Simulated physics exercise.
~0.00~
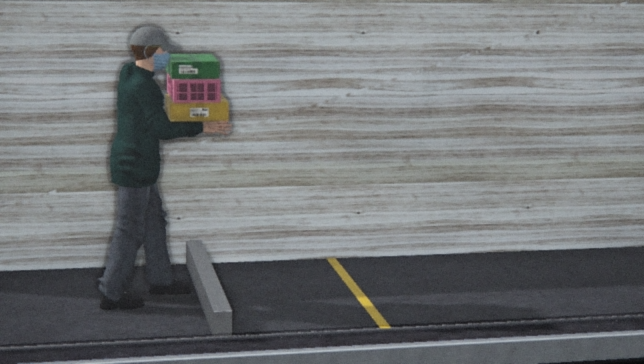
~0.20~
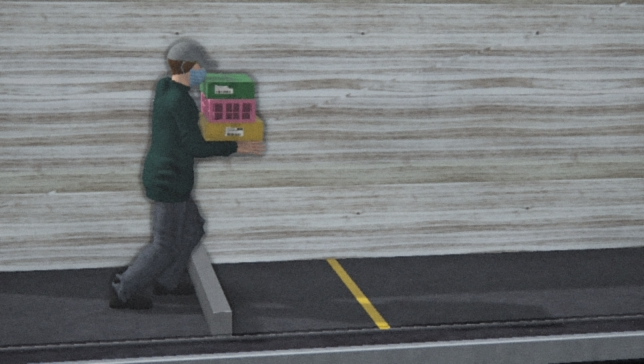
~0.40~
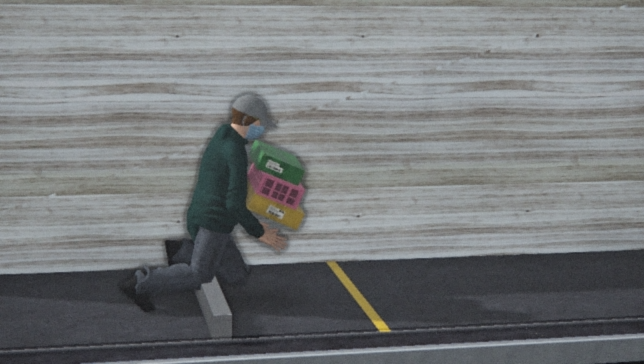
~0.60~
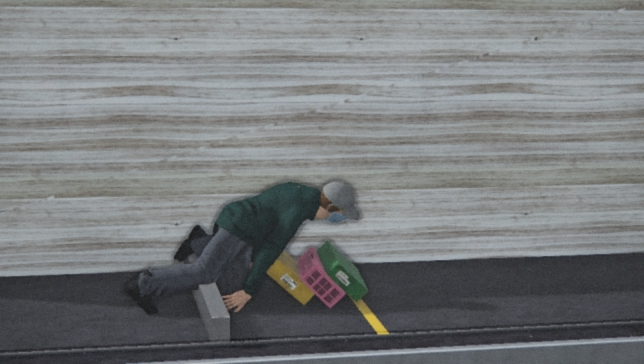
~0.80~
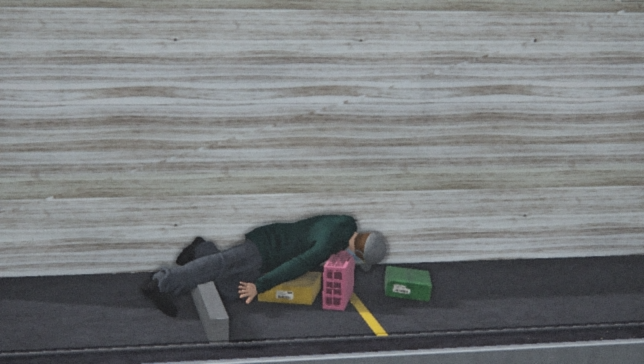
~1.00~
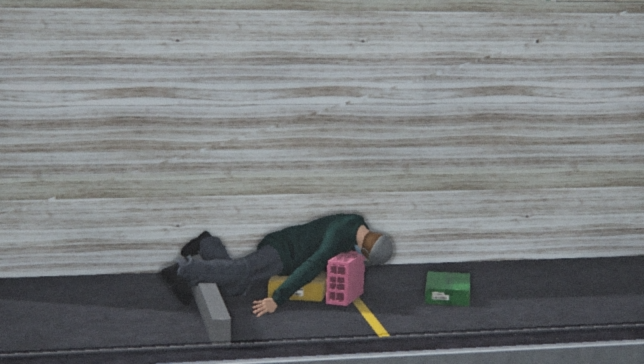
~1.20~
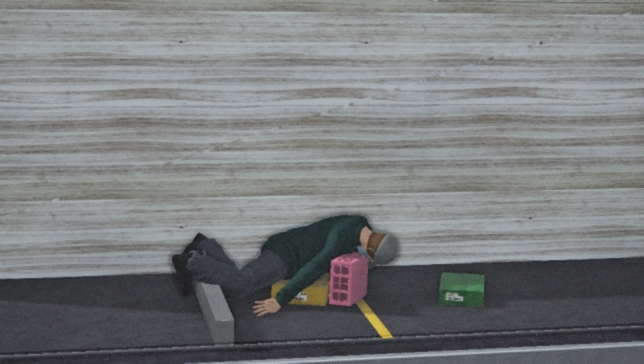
On a dark roadside strip before a streaked wall, a masked porter in a cap carries three stacked boxes right, pitches forward over a low rail and drops them, ending face down with the yellow and pink ones short of the yellow line, the green one beyond.
